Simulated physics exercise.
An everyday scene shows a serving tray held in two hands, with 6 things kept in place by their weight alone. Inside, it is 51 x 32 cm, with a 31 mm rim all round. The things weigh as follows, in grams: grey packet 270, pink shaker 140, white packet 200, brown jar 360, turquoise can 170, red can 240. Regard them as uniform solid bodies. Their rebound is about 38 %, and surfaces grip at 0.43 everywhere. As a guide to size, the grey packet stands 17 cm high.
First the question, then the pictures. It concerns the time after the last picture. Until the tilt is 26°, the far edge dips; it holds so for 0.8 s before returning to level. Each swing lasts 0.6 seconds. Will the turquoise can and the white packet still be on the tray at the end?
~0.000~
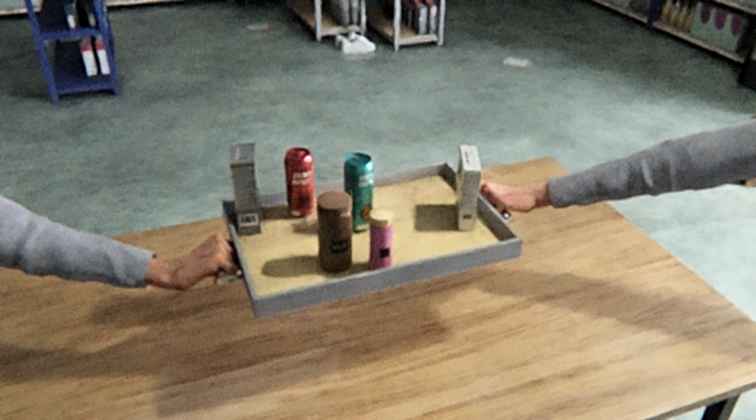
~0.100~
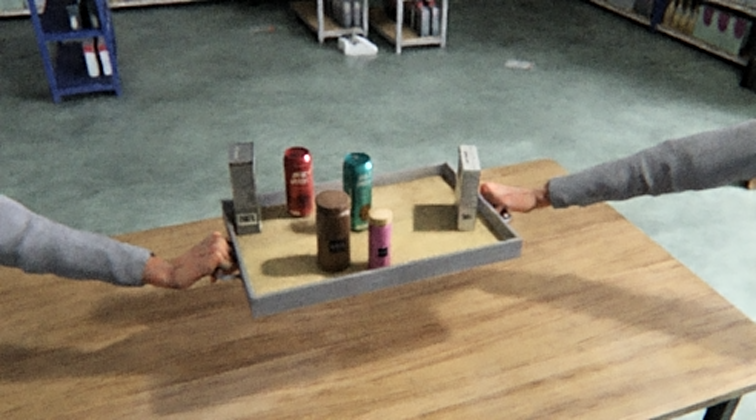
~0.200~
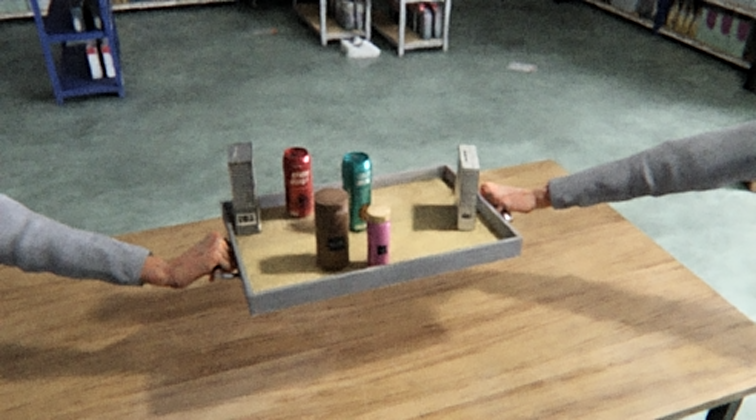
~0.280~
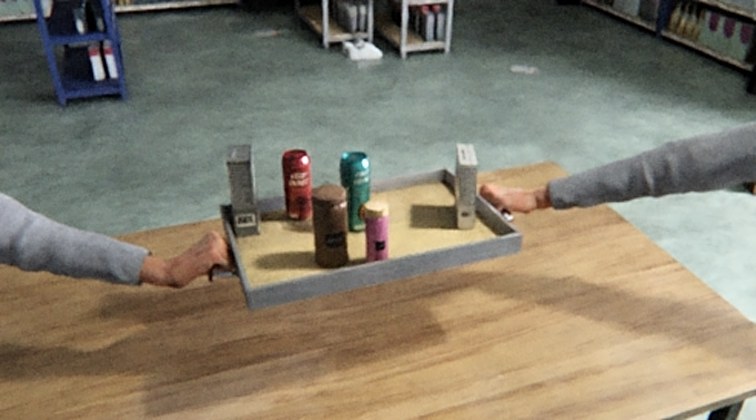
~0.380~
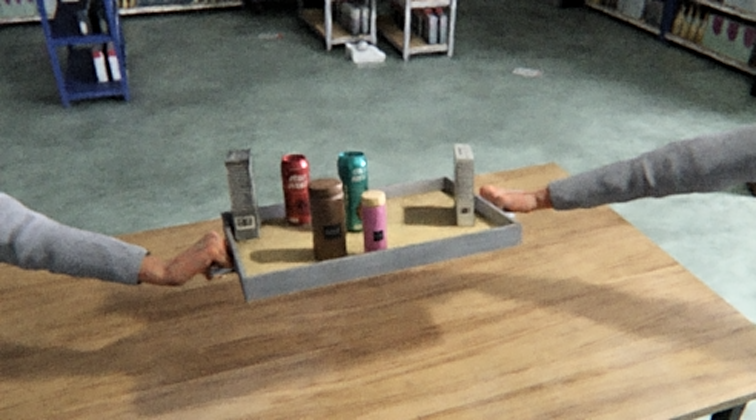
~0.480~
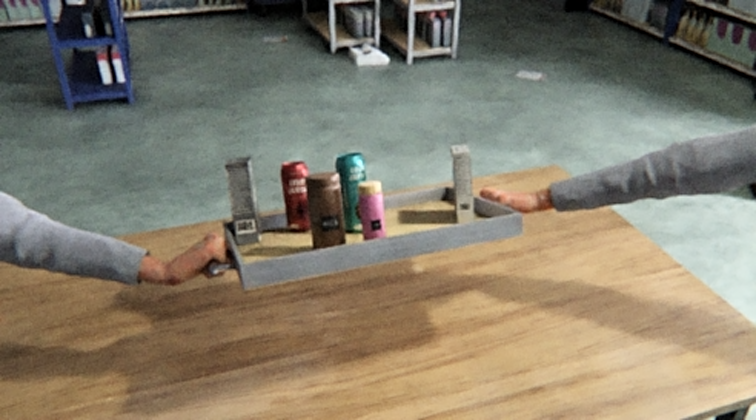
In the end the turquoise can is missing; the white packet is still there.
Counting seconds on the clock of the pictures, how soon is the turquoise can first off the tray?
Somewhere about 0.9 s.
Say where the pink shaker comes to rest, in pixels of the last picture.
You'll see it about at (332, 203) in the last picture.
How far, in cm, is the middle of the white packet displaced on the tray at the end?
Roughly 12 centimetres.
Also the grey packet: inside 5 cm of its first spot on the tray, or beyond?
The grey packet stays put.
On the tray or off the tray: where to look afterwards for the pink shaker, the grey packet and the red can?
At the end the pink shaker remains on its base, the grey packet remains on its base and the red can leaves its base.
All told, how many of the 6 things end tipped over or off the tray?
4.
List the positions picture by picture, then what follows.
The first picture shows tray level; turquoise can (359, 193); white packet (467, 188).
The second picture shows tray level; brown jar (333, 232); red can (299, 183).
The third picture shows tray tilted 1°, far edge down; grey packet (245, 189); pink shaker (378, 239).
The fourth picture shows tray tilted 5°, far edge down; brown jar (330, 226); red can (298, 186).
The fifth picture shows tray tilted 11°, far edge down; grey packet (244, 194); pink shaker (375, 226).
The sixth picture shows tray tilted 19°, far edge down; turquoise can (353, 193); white packet (462, 183).
After 0.88 s, tray tilted 26°, far edge down; red can now off the tray; turquoise can on its side near (338, 198); white packet slid 4 cm near (452, 181).
After 1.08 s, tray tilted 26°, far edge down; turquoise can now off the tray; white packet slid 10 cm near (441, 180); pink shaker on its side.
After 1.78 s, tray tilted 15°, far edge down; white packet slid 12 cm near (439, 171); pink shaker on its side; brown jar on its side.
At rest (2.6 s), off the tray, turquoise can and red can; tipped over on the tray, pink shaker and brown jar; not toppled but over 5 cm from the start, white packet; grey packet in place, give or take 5 cm. Seen from the same camera at the end, turquoise can near (320, 219), white packet near (442, 163).
